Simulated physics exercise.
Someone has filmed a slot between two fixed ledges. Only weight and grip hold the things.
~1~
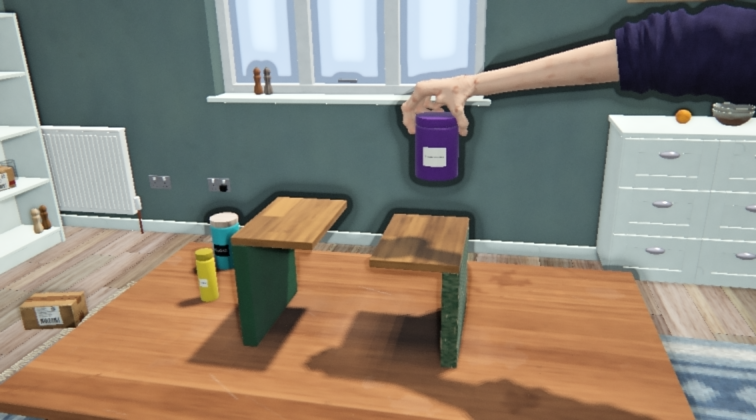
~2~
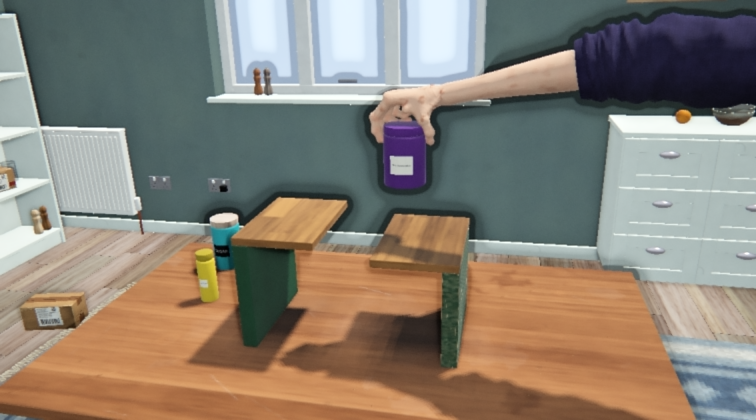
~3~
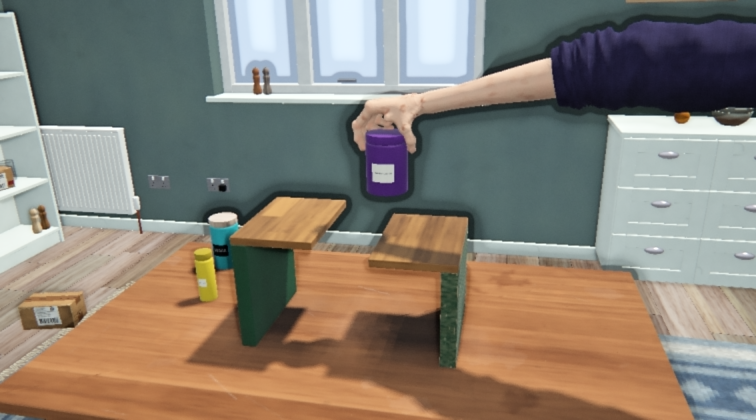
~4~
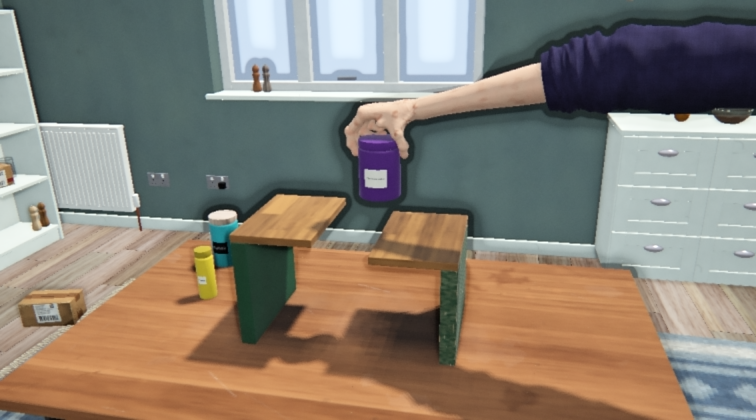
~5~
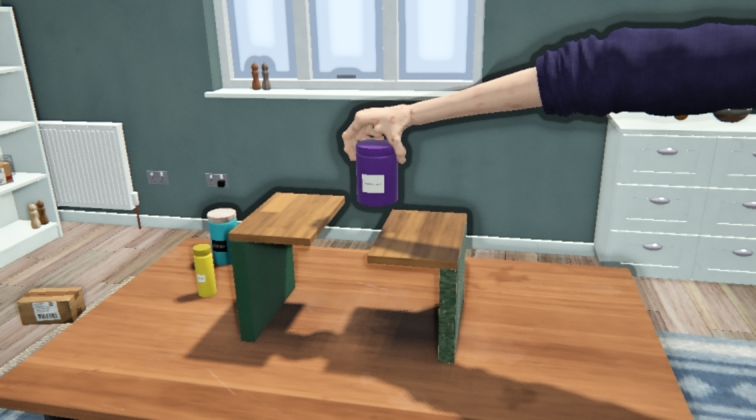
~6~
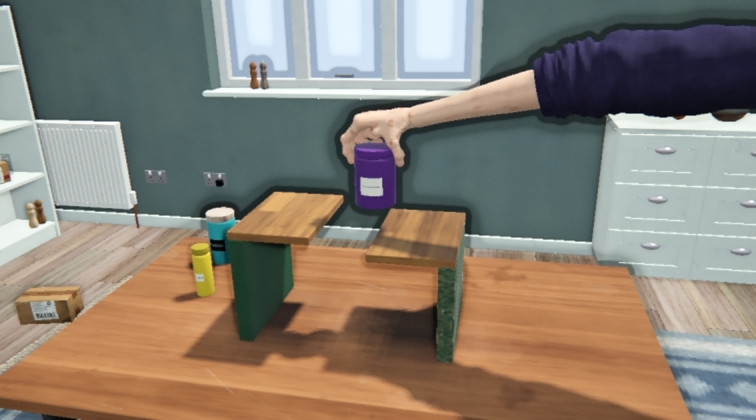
The clip opens with a hand holding a purple jar above two wood-topped stands on a table, a yellow shaker at left. The arm carries the jar leftward and slightly down, then slows, lowering it a little more until it hovers above the gap between the stands. The shaker stays put.
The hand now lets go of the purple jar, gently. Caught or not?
Outcome: The jar stays on top.
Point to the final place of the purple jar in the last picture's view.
At about (354, 214).
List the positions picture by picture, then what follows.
In the first picture, on its way; purple jar (437, 146); yellow shaker (207, 275).
In the second picture, on its way; purple jar (405, 154); yellow shaker (207, 276).
In the third picture, on its way; purple jar (387, 162); yellow shaker (206, 275).
In the fourth picture, on its way; purple jar (380, 167); yellow shaker (206, 272).
In the fifth picture, on its way; purple jar (377, 172); yellow shaker (205, 271).
In the sixth picture, poised above the slot; purple jar (375, 175); yellow shaker (203, 270).
Then, 0.20 s later than the last frame, purple jar moved about its own width near (376, 199).
Then, 0.40 s later than the last frame, purple jar tilted by 41° near (358, 210).
When it is over, lying over on the stand or table, purple jar; the other 2 as before. End places, in pixels of the last picture, purple jar near (354, 215). The jar is caught.
